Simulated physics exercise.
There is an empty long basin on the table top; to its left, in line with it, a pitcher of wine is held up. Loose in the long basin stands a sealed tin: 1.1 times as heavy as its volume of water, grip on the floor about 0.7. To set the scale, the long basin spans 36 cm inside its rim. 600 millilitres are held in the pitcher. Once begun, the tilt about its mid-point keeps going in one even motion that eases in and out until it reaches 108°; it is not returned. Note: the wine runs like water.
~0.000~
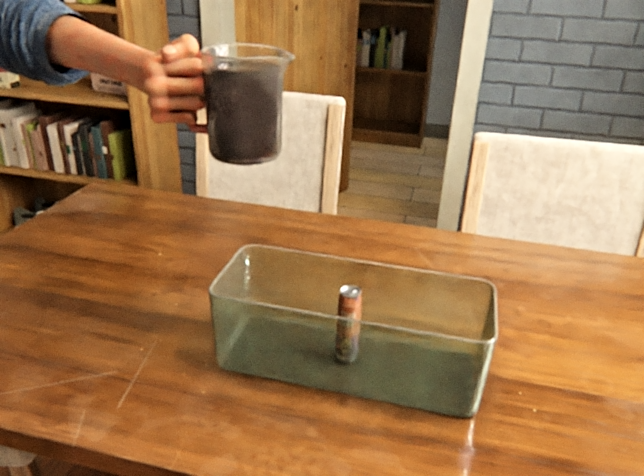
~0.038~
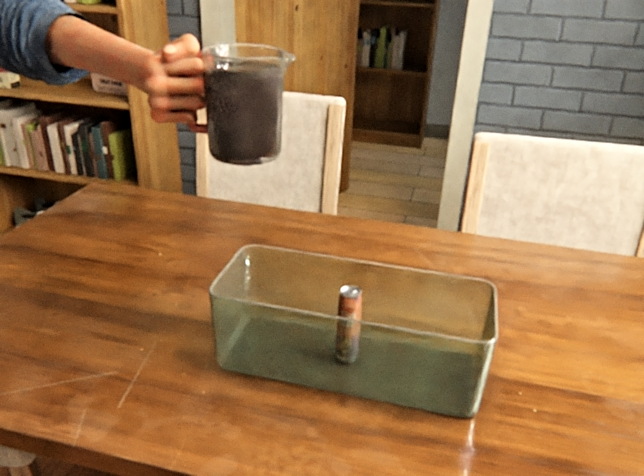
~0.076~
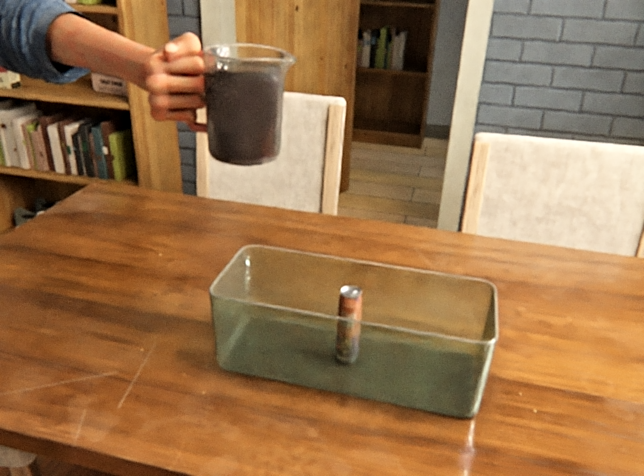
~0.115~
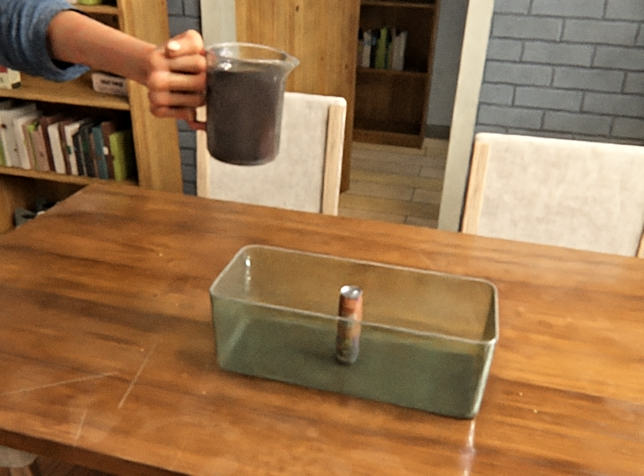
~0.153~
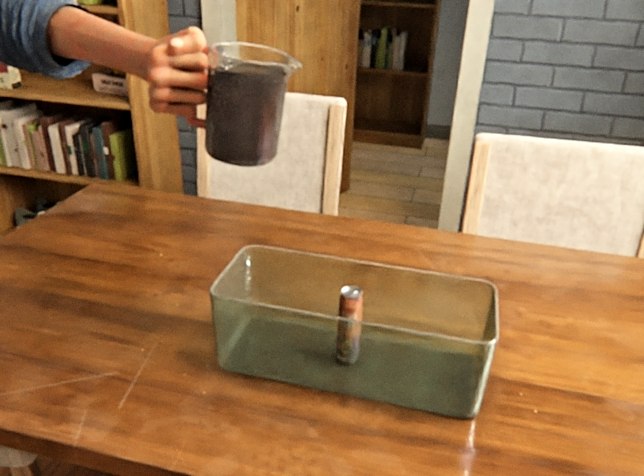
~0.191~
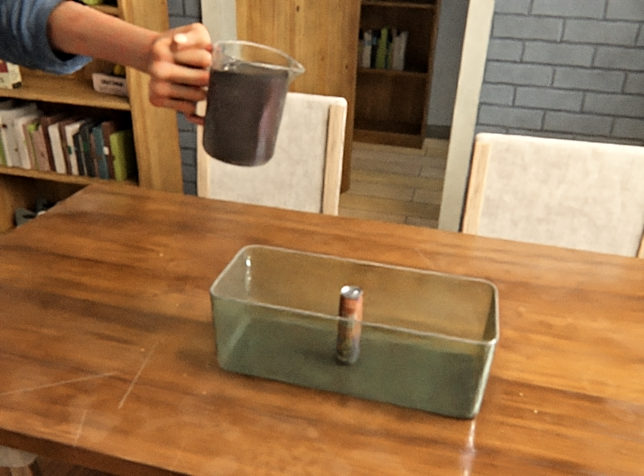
In a room with bookshelves, pale chairs and a grey-blue brick wall, a brown wooden table is seen from slightly above by a still camera. A long greenish glass basin sits on it with a small reddish tin upright in the middle, while at upper left a blue-sleeved hand holds up a clear pitcher of dark wine. The hand keeps the pitcher level, then tilts it slightly to the right.
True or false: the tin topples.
False.
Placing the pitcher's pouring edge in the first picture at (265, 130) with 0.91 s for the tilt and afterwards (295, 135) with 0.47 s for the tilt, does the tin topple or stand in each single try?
Try 1: Still standing; try 2: Tipped over.
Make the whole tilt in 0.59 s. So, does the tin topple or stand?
With that tilt, the tin stays on its base.
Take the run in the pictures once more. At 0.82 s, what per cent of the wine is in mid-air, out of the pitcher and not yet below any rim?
Roughly 36 %.
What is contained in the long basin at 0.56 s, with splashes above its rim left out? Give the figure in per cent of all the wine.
Roughly 1 percent.
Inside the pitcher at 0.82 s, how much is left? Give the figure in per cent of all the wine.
Roughly 28 per cent.
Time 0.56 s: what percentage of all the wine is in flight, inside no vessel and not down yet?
My guess is roughly 18 %.
By 0.56 s the tilt is 73° and 81 per cent is still to pour; the tin stands where it began.
By 0.82 s the tilt is 106° and 28 per cent is still to pour; the tin stands where it began.
By 1.11 s the tilt is 108° and 2 per cent is still to pour; the tin stands where it began.
By 1.41 s the tilt is 108° and 0 per cent is still to pour; the tin stands where it began.
At rest the tin stands where it began.
